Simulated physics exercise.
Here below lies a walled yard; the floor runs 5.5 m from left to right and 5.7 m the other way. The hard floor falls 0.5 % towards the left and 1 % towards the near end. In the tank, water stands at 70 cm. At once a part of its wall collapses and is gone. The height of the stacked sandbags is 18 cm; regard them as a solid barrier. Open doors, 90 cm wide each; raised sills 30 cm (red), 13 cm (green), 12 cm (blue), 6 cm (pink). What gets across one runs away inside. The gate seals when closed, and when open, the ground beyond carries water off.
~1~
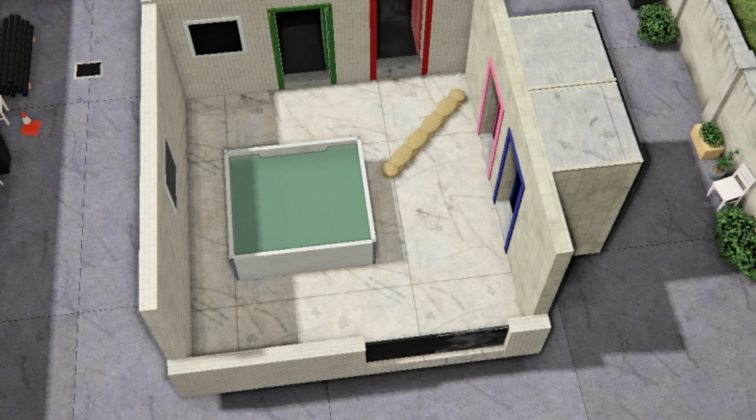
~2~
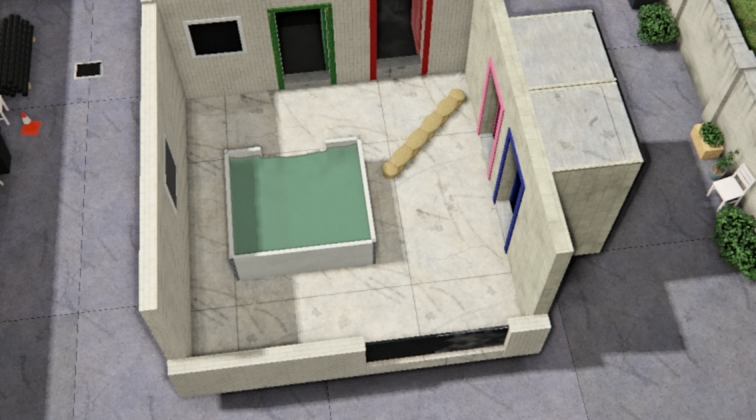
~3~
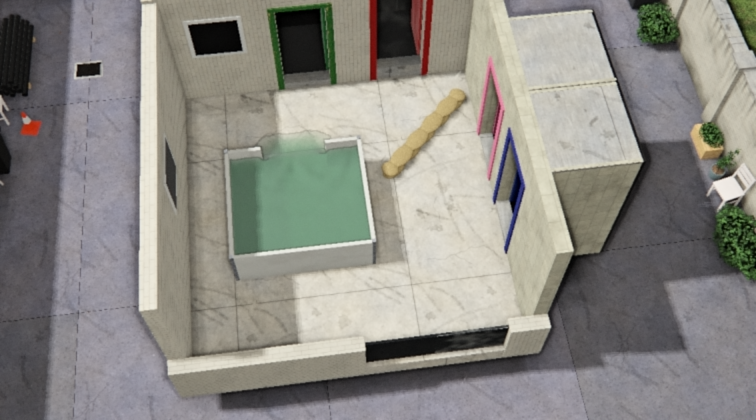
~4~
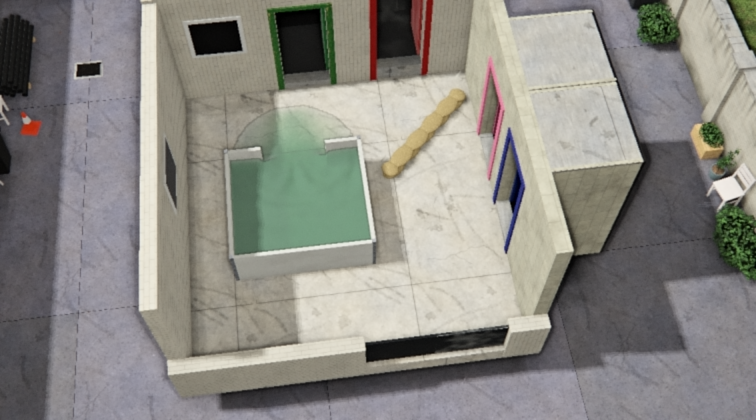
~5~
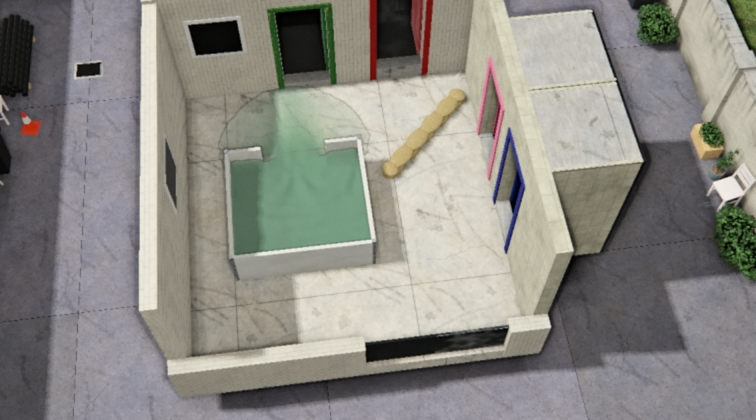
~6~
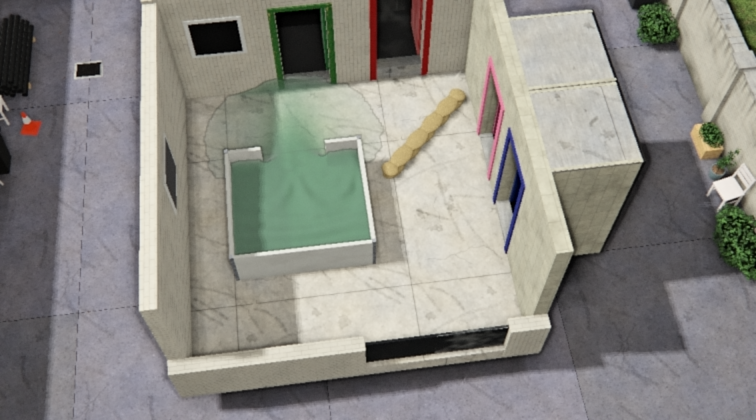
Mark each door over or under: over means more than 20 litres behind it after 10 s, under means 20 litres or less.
Red door under, green door over, blue door under, pink door under.
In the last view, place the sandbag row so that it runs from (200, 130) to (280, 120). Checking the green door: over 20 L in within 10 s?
Green: Exceeded.
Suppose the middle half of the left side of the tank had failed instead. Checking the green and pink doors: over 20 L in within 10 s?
Against the limit, the green door stays within it and the pink door exceeds it.
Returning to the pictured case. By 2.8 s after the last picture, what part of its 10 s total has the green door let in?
I'd put it at about 75 per cent by that point.
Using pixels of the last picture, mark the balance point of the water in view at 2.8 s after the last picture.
Centre: Approx. (299, 175) px.
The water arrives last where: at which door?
Last comes the blue one.
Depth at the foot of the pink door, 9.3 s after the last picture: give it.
Roughly 4.5 centimetres.
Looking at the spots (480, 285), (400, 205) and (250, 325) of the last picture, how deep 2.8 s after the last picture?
Around 0 cm, 0 cm and 1 cm, in the order given.
Then, 0.7 s after the last picture water covers 25 % of the floor and is deepest (48 cm) near (186, 101); red door 9 cm at the sill, 0 L in, green door 38 cm at the sill, 95 L in, blue door not reached, pink door not reached.
Then, 1.5 s after the last picture water covers 30 % of the floor and is deepest (42 cm) near (186, 101); red door 12 cm at the sill, 0 L in, green door 34 cm at the sill, 224 L in, blue door not reached, pink door not reached.
Then, 2.8 s after the last picture water covers 50 % of the floor and is deepest (28 cm) near (464, 86); red door 9 cm at the sill, 0 L in, green door 24 cm at the sill, 335 L in, blue door not reached, pink door 2 cm at the sill, 0 L in.
Then, 5.3 s after the last picture water covers 85 % of the floor and is deepest (22 cm) near (194, 375); red door 18 cm at the sill, 0 L in, green door 18 cm at the sill, 418 L in, blue door 1 cm at the sill, 0 L in, pink door 2 cm at the sill, 0 L in.
Then, 9.3 s after the last picture water covers 90 % of the floor and is deepest (19 cm) near (194, 375); red door 10 cm at the sill, 0 L in, green door 10 cm at the sill, 436 L in, blue door 7 cm at the sill, 0 L in, pink door 4 cm at the sill, 0 L in.
